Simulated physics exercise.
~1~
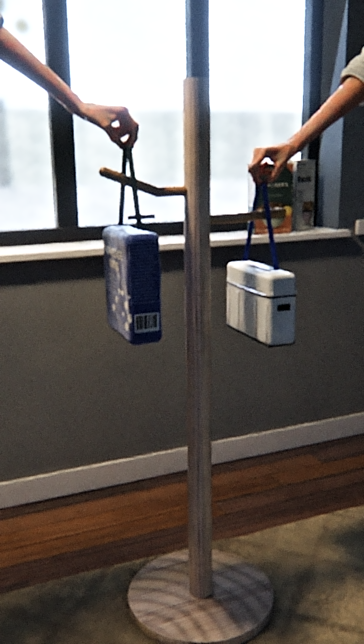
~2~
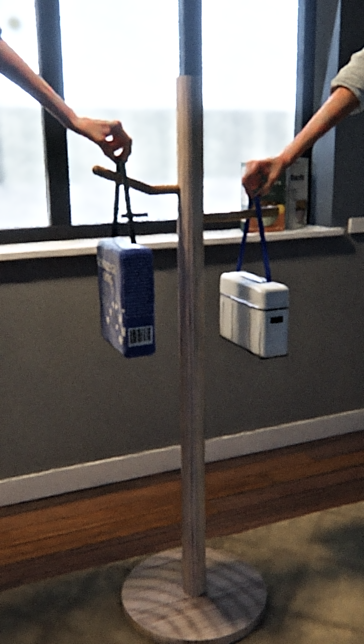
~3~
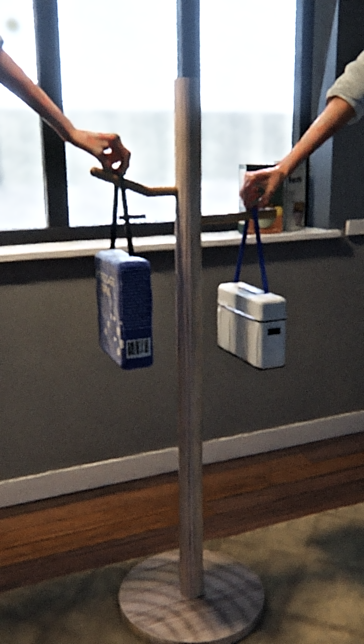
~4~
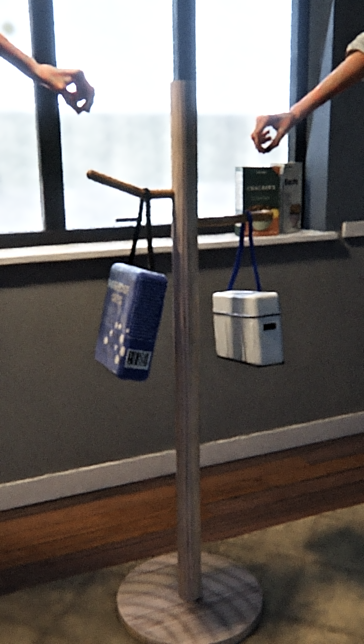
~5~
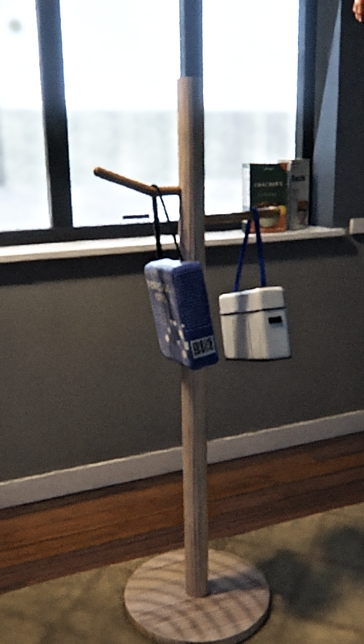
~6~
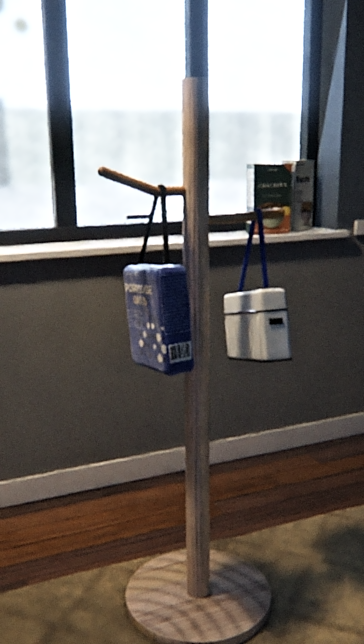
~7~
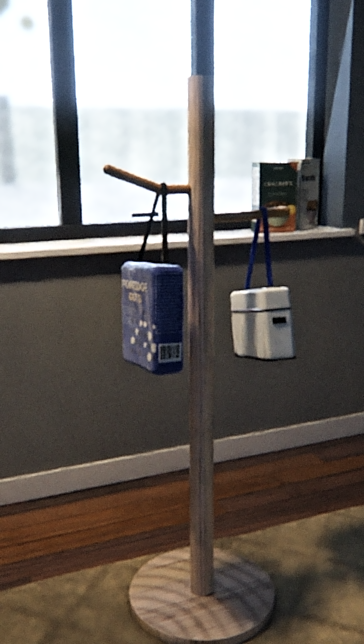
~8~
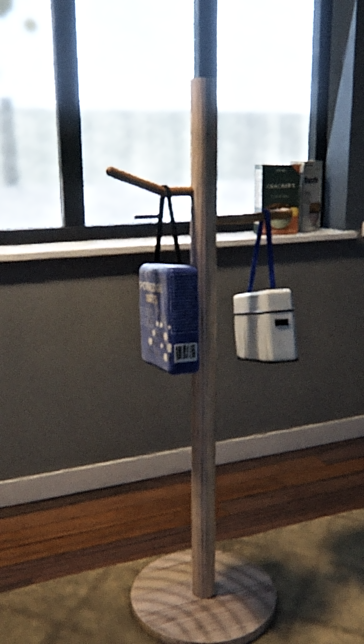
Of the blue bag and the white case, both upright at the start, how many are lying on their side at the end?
None of them are lying on their side at the end. The blue bag and the white case are both still hanging from the stand.
